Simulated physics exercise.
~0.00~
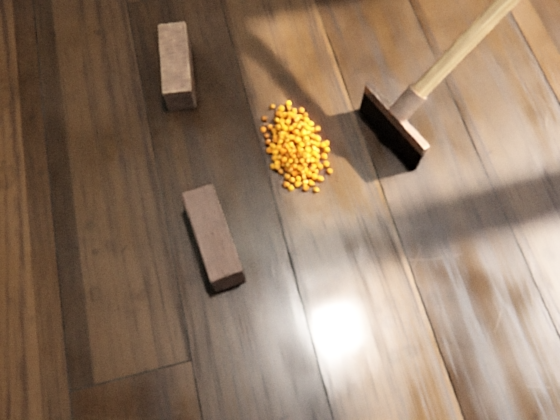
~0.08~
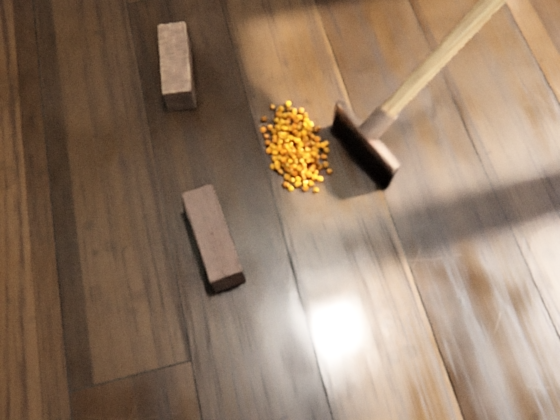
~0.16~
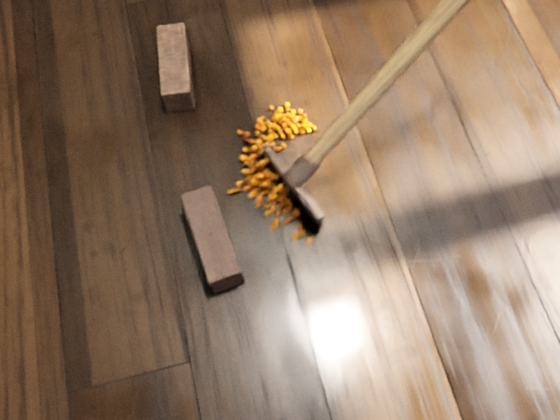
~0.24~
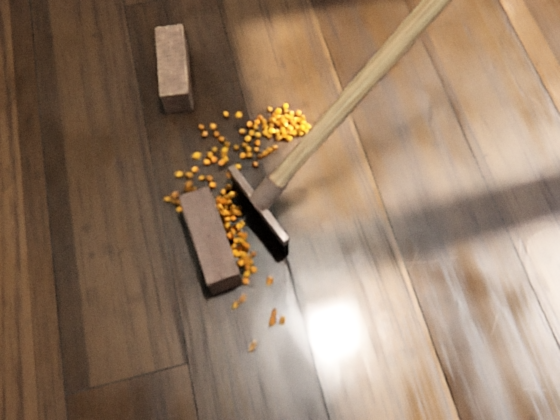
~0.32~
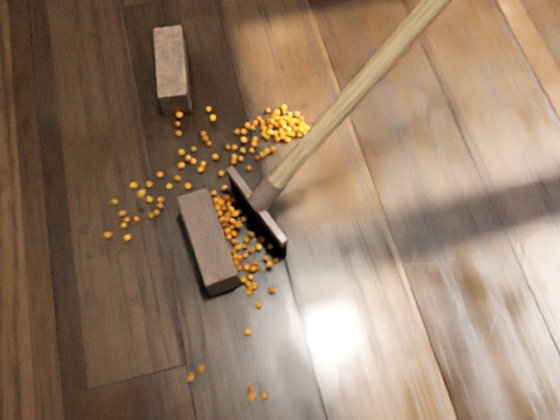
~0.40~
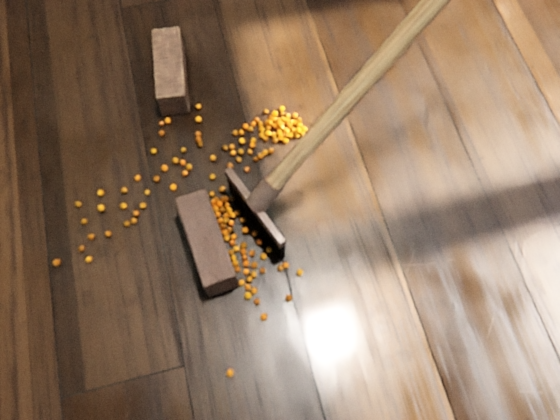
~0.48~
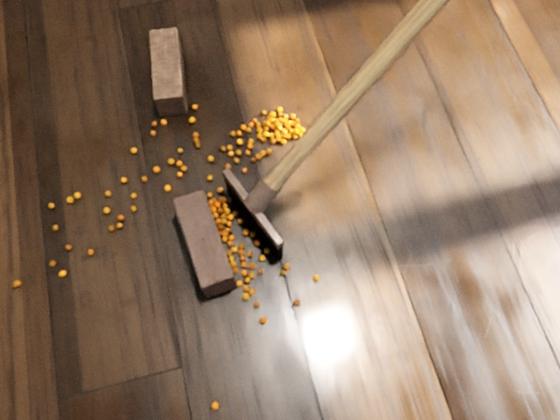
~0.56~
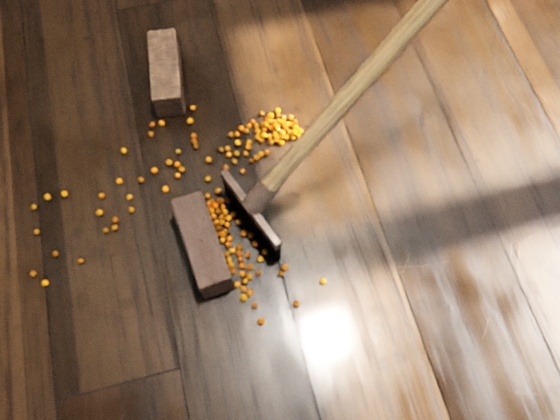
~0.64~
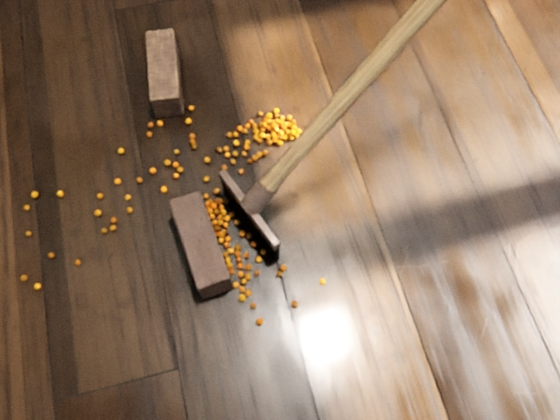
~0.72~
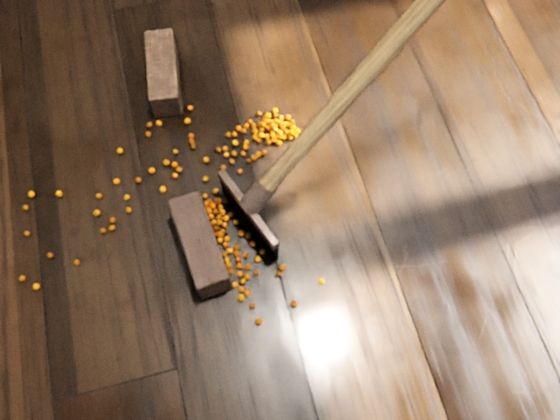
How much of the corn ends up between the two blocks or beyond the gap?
Only a modest share of the kernels ends up in the gap or scattered past it. Most stay in front of the blocks, many of them packed between the squeegee and the near block.
